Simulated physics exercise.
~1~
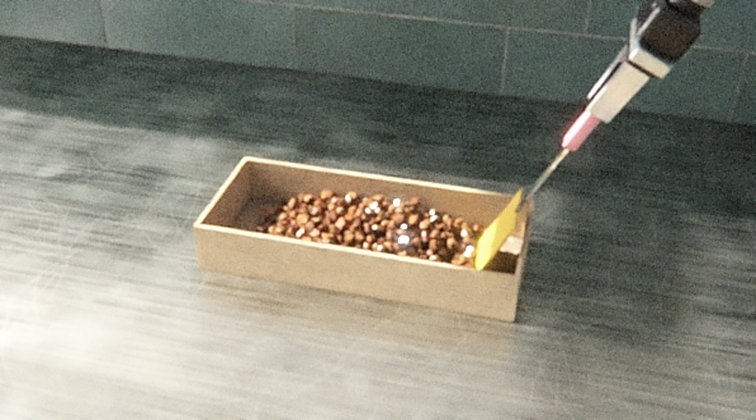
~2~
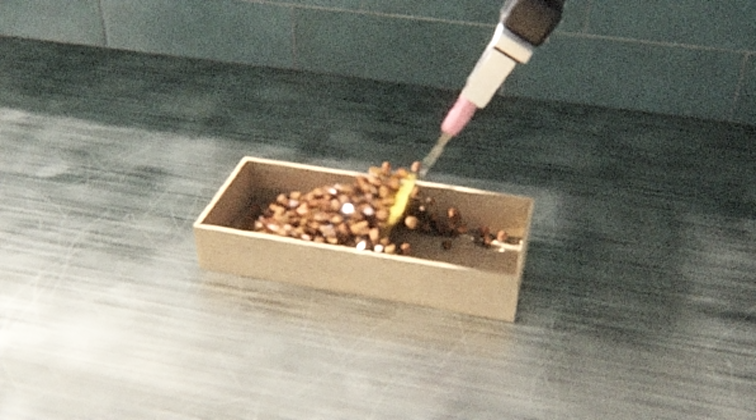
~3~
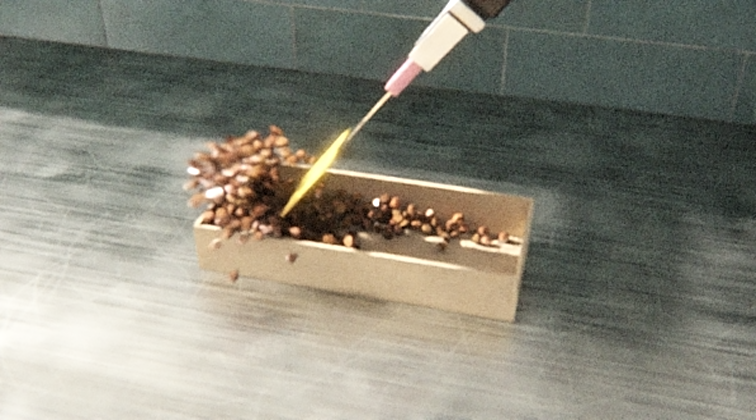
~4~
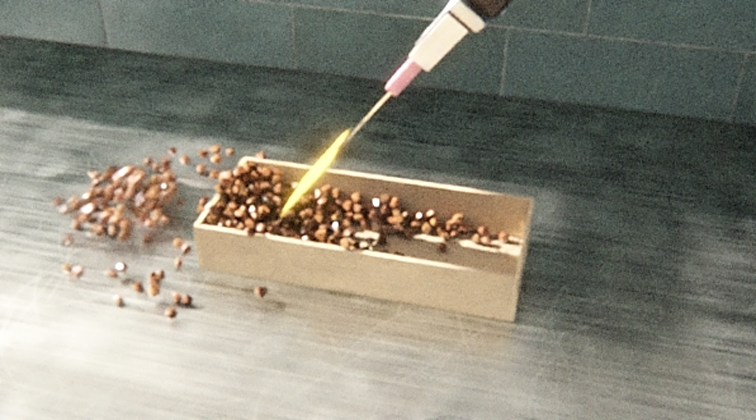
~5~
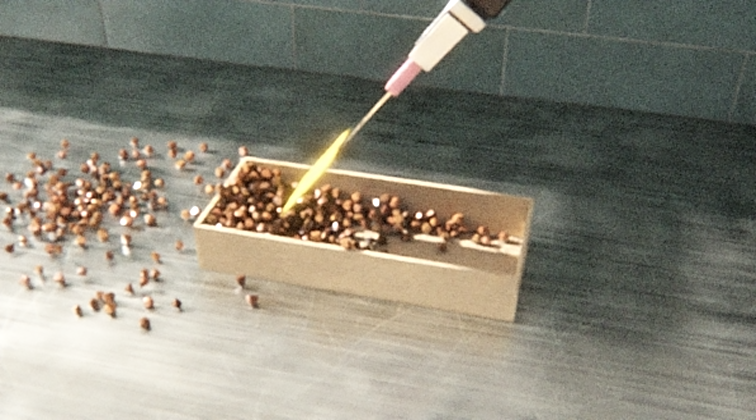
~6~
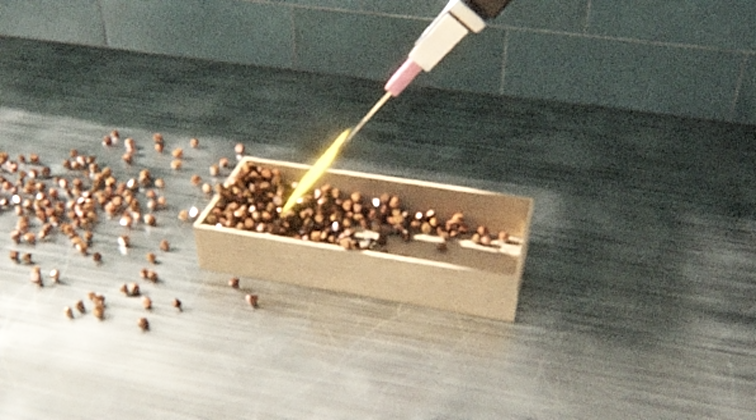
On a brushed metal countertop before a tiled wall, a robot arm sweeps a yellow turner leftward through brown pellets in a rectangular tin, piling them up and flinging many over the left end; the blade stops inside while the spilled pellets scatter across the surface.
